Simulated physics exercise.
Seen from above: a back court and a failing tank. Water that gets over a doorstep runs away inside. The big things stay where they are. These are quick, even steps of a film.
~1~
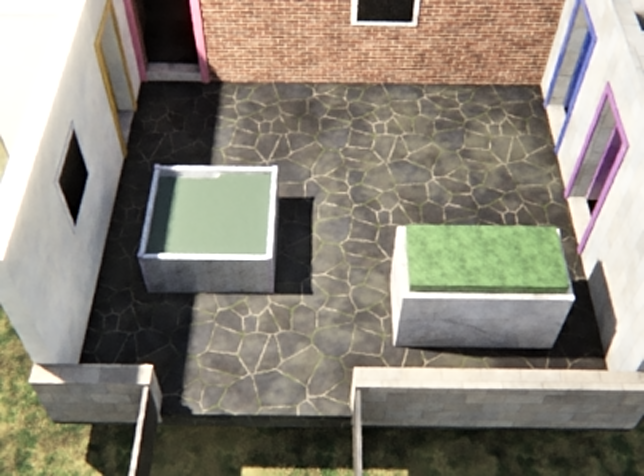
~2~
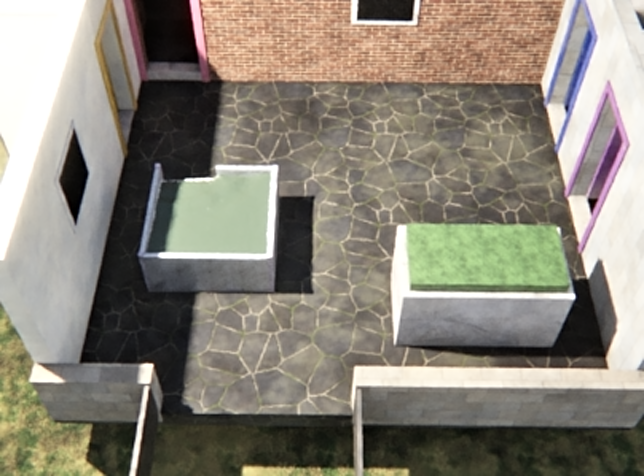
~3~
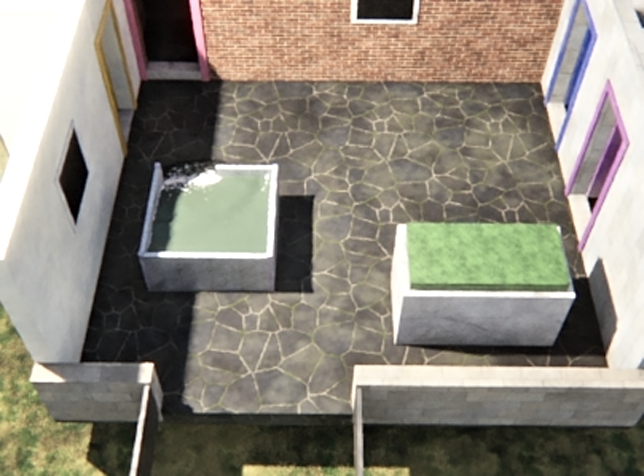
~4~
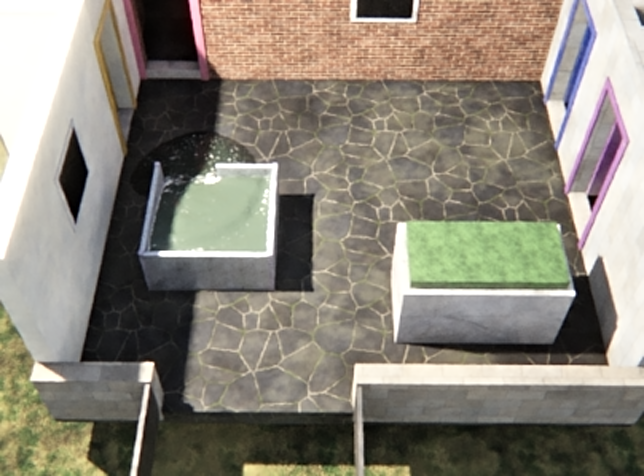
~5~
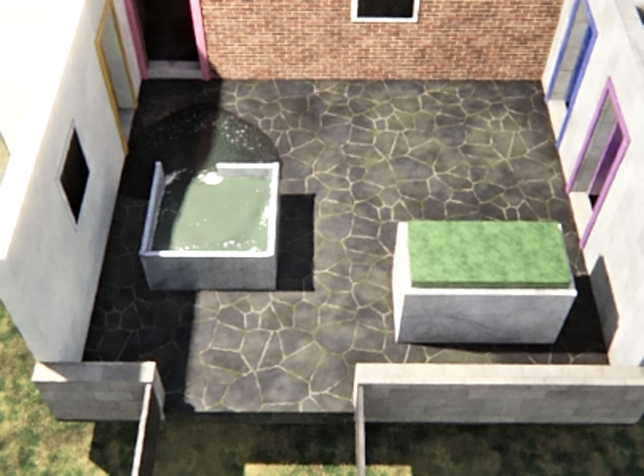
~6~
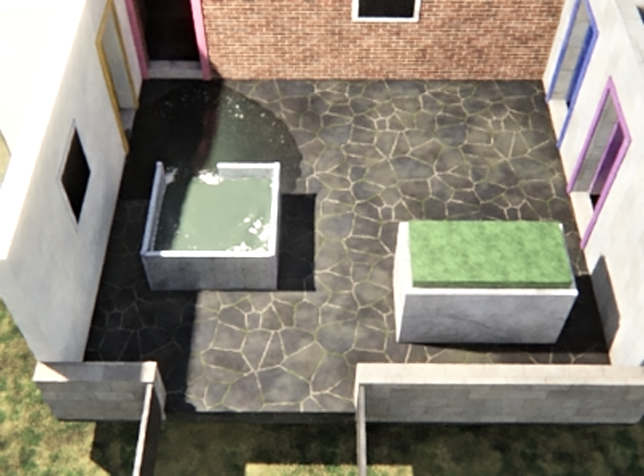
The video shows a paved court from above, where a gap opens in the far side of a water-filled tank beside a grass-topped block, and water pours out, spreading in a dark, widening patch toward the brick wall.
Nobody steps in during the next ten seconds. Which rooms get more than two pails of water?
In the end: The purple door holds within the limit; the yellow door floods; the pink door floods; the blue door holds within the limit.
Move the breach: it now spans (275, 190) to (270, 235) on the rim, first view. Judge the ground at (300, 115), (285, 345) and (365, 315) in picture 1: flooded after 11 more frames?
One after the other: Clear, clear, covered.
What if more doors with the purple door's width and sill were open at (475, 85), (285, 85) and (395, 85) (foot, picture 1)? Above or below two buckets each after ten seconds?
In turn: Lets less in, goes over, lets less in.
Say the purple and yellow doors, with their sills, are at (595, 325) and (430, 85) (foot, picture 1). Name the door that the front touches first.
It is the door marked pink.
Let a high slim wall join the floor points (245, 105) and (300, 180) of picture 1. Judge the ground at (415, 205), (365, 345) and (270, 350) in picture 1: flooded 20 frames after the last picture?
One after the other: Clear, dry, free of water.
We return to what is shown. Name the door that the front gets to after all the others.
The purple one.
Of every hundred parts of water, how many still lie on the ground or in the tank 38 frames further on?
About 82 per cent.
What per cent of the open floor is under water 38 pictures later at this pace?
Near 60 in a hundred.
A moment on, water covers 20 % of the floor; the purple door not reached, the yellow door under two buckets in, the pink door under two buckets in, the blue door not reached.
Next, water covers 25 % of the floor; the purple door not reached, the yellow door over two buckets in, the pink door over two buckets in, the blue door not reached.
Then, water covers 35 % of the floor; the purple door not reached, the yellow door far over two buckets in, the pink door over two buckets in, the blue door not reached.
Later, water covers 60 % of the floor; the purple door wet at the sill, nothing in, the yellow door far over two buckets in, the pink door over two buckets in, the blue door wet at the sill, nothing in.
In the end, water covers 85 % of the floor; the purple door wet at the sill, nothing in, the yellow door far over two buckets in, the pink door over two buckets in, the blue door wet at the sill, nothing in.
